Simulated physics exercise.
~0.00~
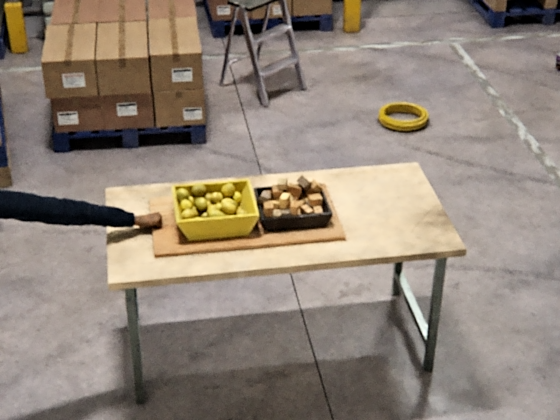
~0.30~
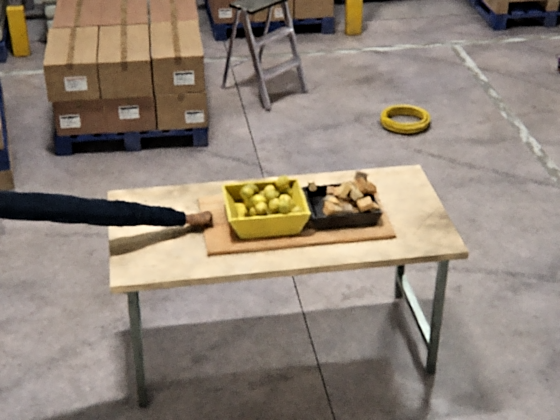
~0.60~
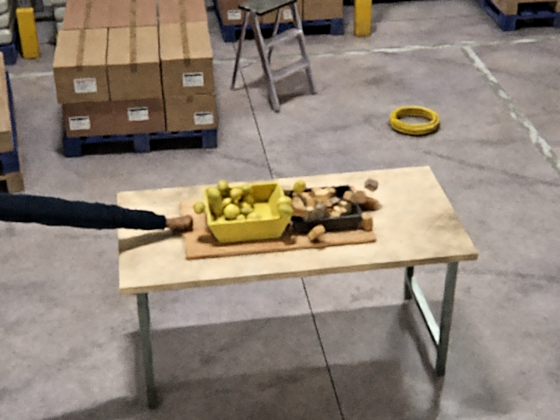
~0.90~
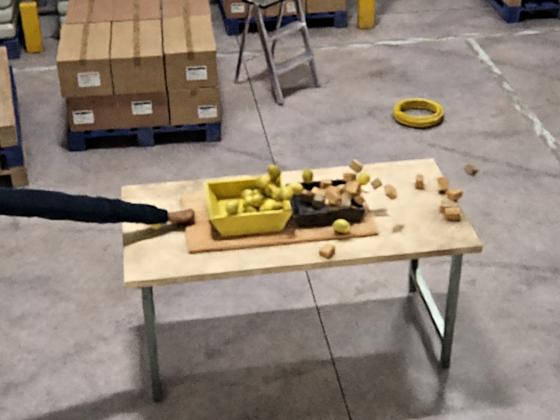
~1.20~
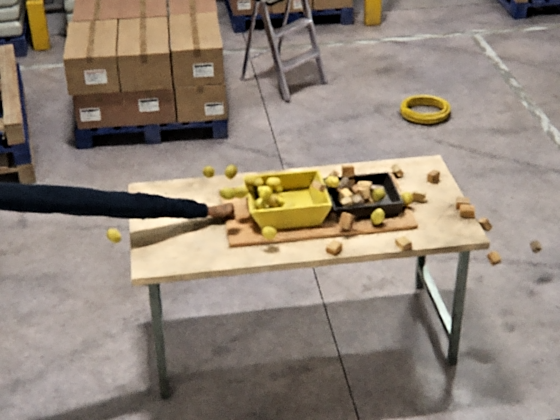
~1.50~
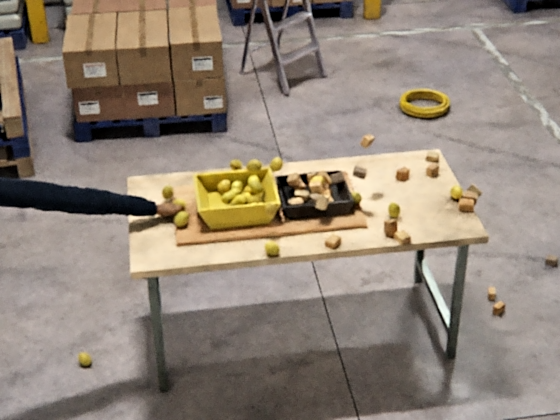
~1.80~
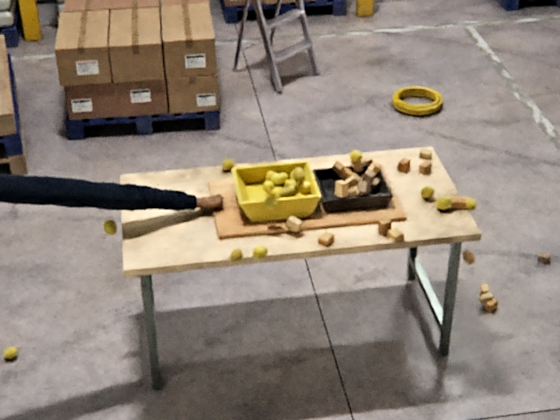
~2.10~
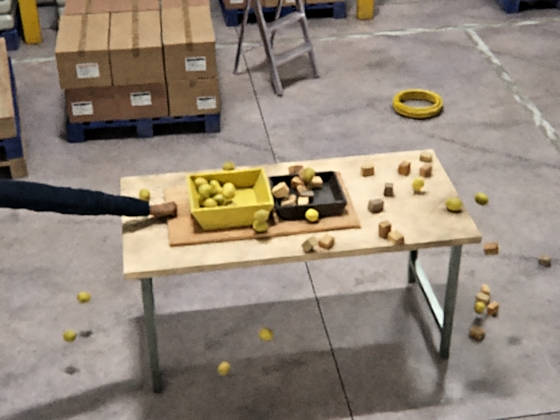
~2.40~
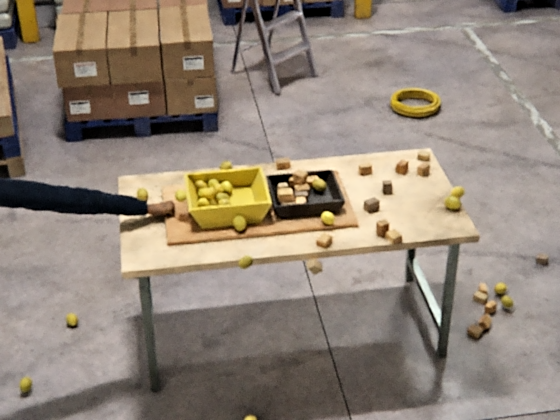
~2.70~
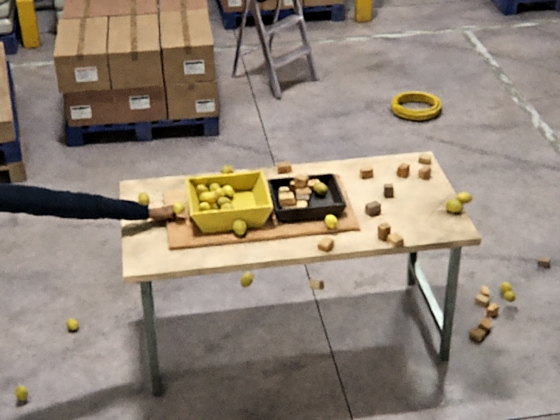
A yellow crate of lemons and a black crate of small wooden blocks sit side by side on a board atop a pale wooden table, seen from above in a warehouse with stacked cartons, a stepladder and a yellow coil behind. A dark-sleeved arm reaching in from the left shoves the board right, then left, and back again. Blocks spill first, mostly to the right, and lemons soon hop out too, scattering over the tabletop and dropping to the floor on both sides. Finally the board rests towards the left, with both crates partly emptied and pieces strewn around.
